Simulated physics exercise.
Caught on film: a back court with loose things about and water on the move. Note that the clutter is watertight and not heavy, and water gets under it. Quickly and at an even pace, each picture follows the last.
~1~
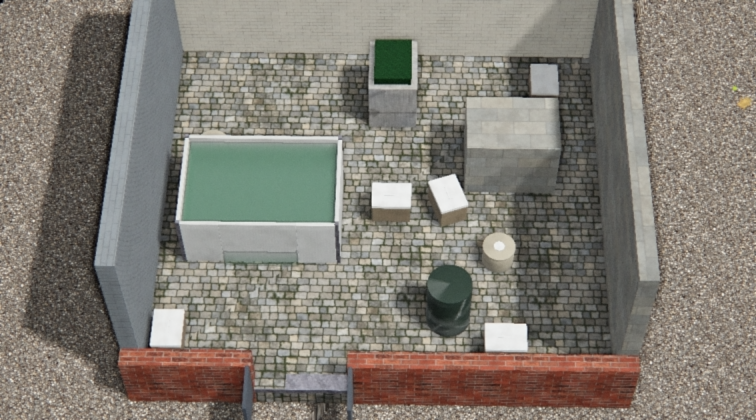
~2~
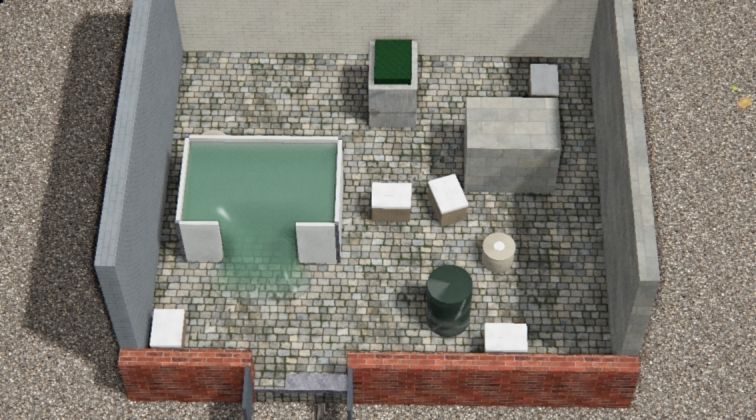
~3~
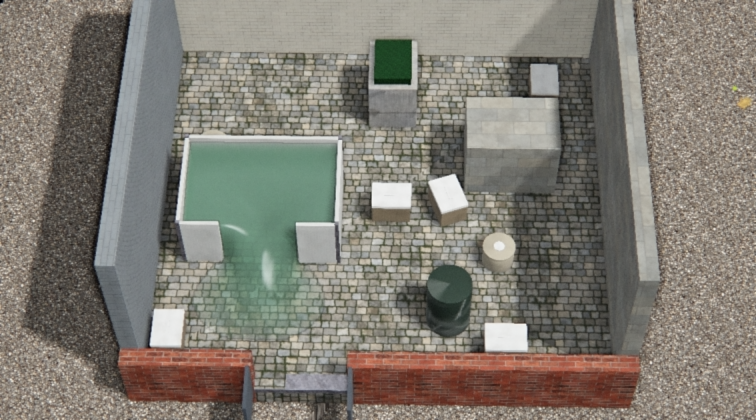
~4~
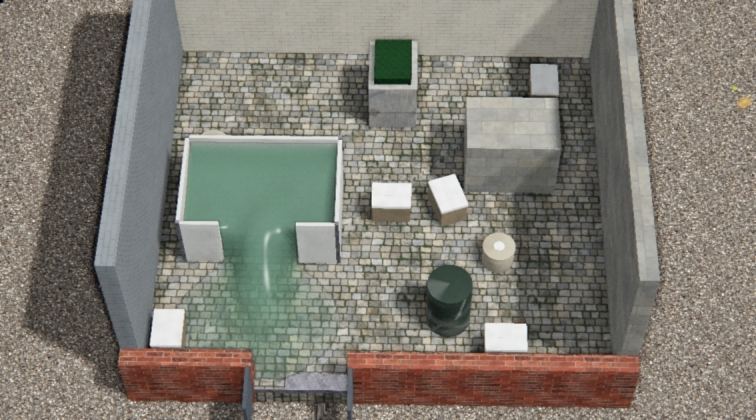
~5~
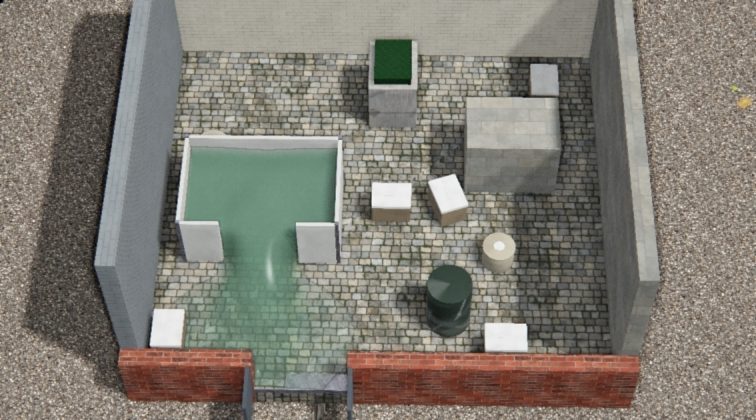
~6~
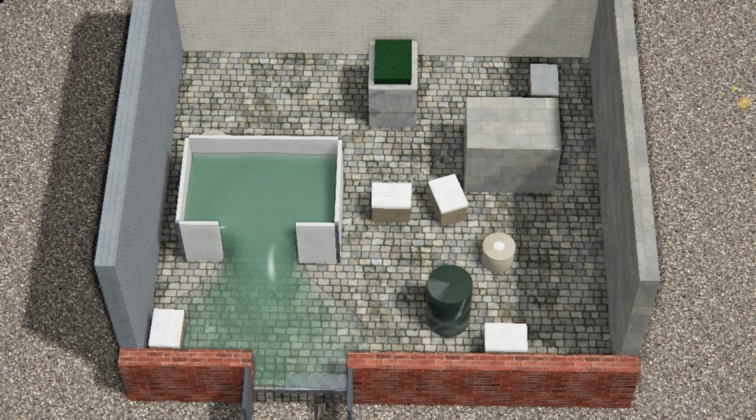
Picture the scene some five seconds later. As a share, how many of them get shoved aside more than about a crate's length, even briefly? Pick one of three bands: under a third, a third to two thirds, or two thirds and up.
Under a third.
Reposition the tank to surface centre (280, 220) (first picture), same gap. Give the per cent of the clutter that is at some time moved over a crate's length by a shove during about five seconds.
Around 30 %.
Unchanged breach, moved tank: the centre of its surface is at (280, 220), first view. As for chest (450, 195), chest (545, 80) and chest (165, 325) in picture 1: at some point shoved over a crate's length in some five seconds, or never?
First never got that far, then never got that far, then got that far.
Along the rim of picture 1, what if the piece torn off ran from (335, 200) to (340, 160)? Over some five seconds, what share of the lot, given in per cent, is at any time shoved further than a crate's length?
My estimate is some 70 per cent of them.
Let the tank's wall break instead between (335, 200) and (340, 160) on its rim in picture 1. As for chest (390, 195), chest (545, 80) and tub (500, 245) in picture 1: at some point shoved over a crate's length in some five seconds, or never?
Travels that far, travels that far, travels that far.
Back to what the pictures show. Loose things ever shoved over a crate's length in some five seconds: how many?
I get 2.
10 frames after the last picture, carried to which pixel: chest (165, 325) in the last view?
Roughly at pixel (212, 263).
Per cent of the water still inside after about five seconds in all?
Roughly 60 per cent.
A moment on, 0 of 7 are well off their spots; 1 afloat.
Next, 1 of 7 are well off their spots; 1 afloat.
Later, 2 of 7 are well off their spots; 1 afloat.
In the end, 2 of 7 are well off their spots, and 2 have been at some point; 2 afloat.
